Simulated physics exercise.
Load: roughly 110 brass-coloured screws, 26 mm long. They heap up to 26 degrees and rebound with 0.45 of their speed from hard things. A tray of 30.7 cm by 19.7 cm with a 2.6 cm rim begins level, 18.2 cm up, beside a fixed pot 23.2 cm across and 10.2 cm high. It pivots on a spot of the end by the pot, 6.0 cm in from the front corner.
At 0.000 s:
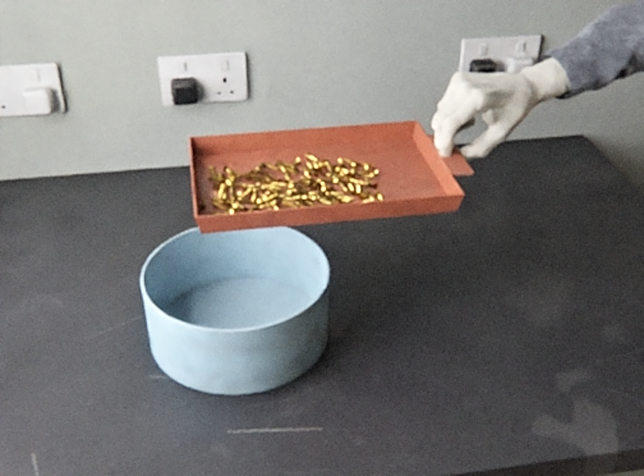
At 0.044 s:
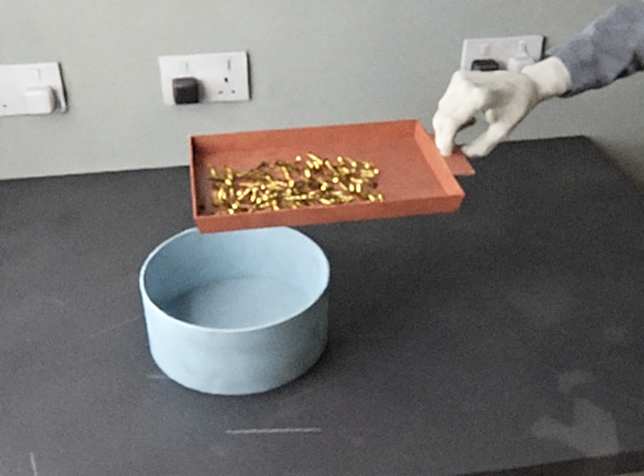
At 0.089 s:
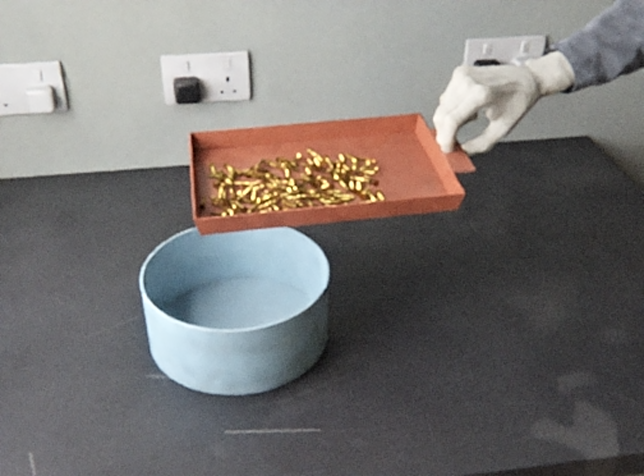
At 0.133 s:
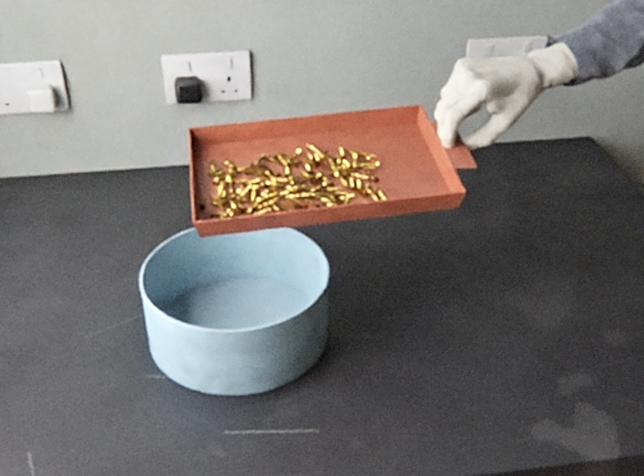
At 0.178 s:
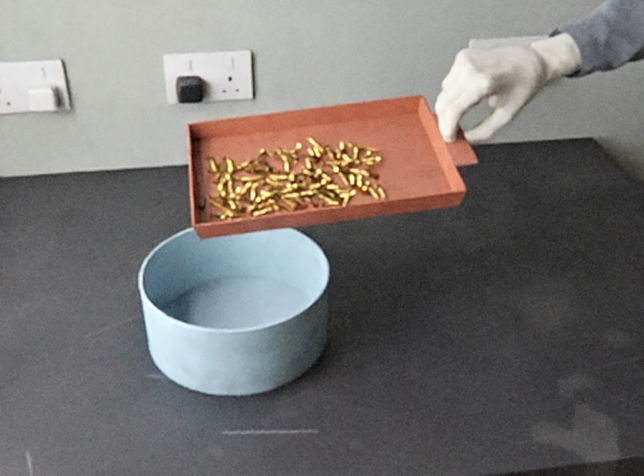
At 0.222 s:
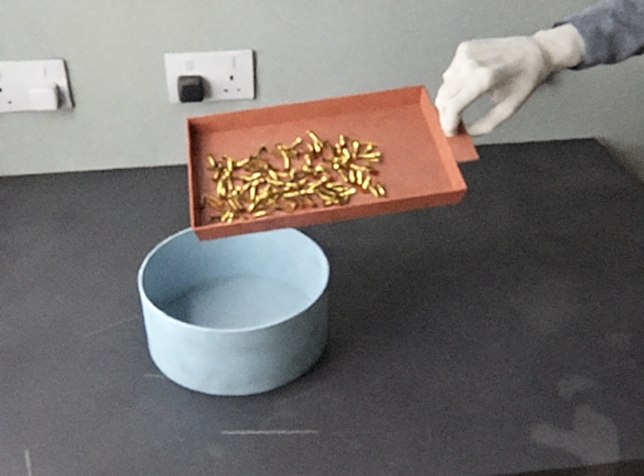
A shallow reddish-brown tray of small brass-coloured pieces starts out roughly level above a round pale blue pot, a white-gloved hand at its right end. The hand rises slightly, lifting that end so the tray slants modestly down to the left, while the pieces stay scattered across it and the pot stays still.
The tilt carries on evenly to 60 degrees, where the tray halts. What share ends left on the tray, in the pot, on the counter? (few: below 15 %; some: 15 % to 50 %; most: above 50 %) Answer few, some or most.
Left on the tray: Most; in the pot: Few; on the counter: Few.
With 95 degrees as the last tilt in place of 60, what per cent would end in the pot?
It would be near 95 per cent.
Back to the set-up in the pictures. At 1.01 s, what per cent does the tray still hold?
Roughly 95 per cent.
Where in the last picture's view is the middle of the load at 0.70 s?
At about (265, 210).
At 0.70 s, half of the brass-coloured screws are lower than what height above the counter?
Roughly 20 cm.
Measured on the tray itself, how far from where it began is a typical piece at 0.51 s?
Roughly 3 cm.
Then, at 0.51 s, tilt 37 degrees; the tray holds 100 %, the pot 0 %.
Then, at 0.70 s, tilt 52 degrees; the tray holds 100 %, the pot 0 %.
Then, at 1.01 s, tilt 60 degrees; the tray holds 95 %, the pot 0 %.
In the end, at 1.5 s, tray 95 %, pot 5 %, counter 0 %.
